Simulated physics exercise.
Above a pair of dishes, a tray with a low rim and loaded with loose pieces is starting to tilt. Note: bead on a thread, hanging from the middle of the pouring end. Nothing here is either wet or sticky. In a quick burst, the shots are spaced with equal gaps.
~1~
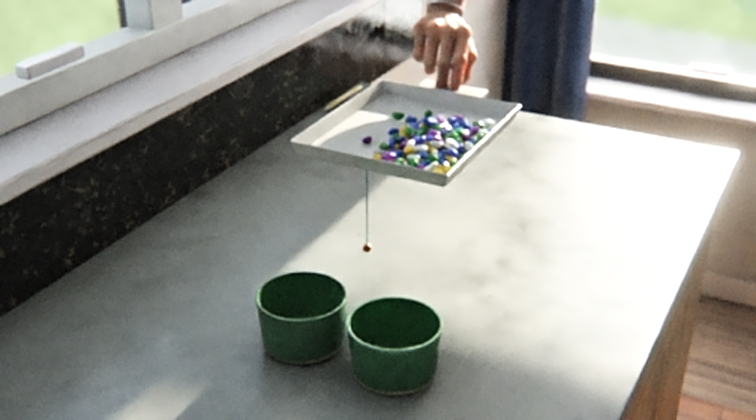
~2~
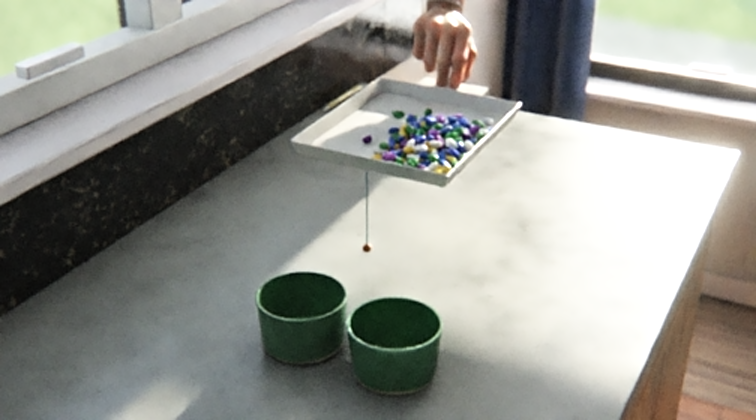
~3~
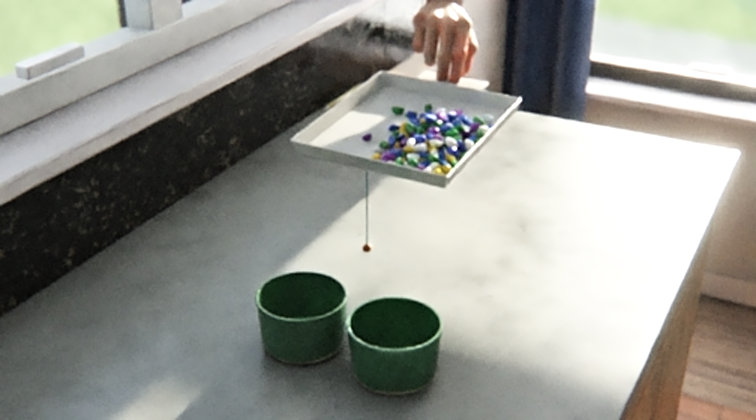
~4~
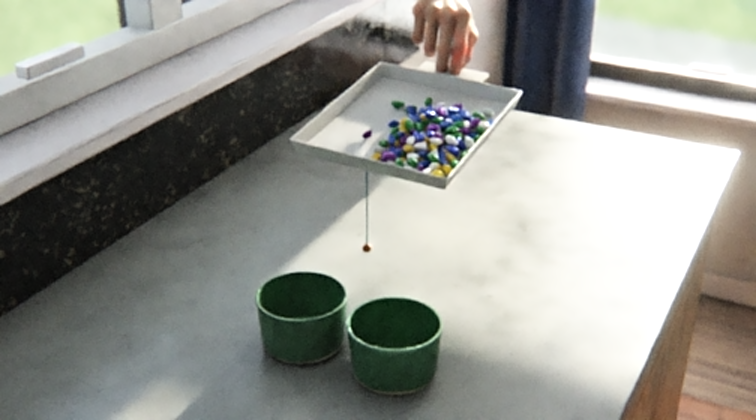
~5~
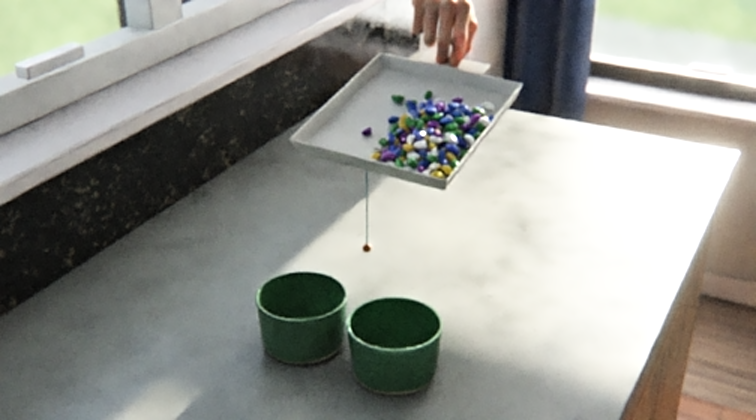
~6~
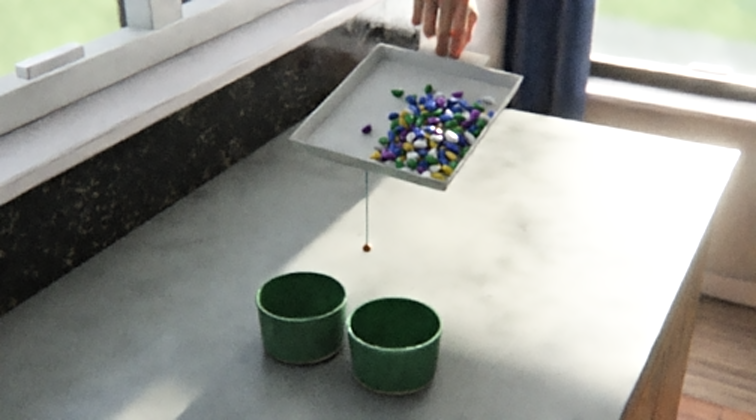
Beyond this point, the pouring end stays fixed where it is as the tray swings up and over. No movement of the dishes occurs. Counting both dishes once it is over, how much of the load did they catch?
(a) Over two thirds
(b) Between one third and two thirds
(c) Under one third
Under one third.
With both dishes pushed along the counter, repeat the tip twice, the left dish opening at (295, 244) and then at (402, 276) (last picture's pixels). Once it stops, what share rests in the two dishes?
20 % and 60 %.
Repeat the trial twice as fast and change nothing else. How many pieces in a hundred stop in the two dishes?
I'd expect near 20 per cent.
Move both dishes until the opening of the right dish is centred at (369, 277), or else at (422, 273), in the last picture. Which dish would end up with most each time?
The first setup gives the one at right, the second setup gives the one at right.
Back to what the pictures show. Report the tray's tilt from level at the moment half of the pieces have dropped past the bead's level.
The angle is around 85°.
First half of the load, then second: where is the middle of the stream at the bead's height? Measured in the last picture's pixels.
Near (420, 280) and later near (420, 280).
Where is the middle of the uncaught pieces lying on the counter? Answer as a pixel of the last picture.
(423, 331), roughly.
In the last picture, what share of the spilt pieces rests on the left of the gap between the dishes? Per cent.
About 10 %.
Just after the last frame, tray tipped steeply; every one on the tray.
A moment on, tray tipped right over; about a tenth on the tray; about a tenth in the right dish; just a few in the left dish; roughly two thirds outside both; about a tenth in the air.
Further on, tray tipped past a quarter turn; about a tenth in the right dish; just a few in the left dish; the larger part outside both.
When it is over, tray tipped past a quarter turn; about a tenth in the right dish; just a few in the left dish; the larger part outside both.
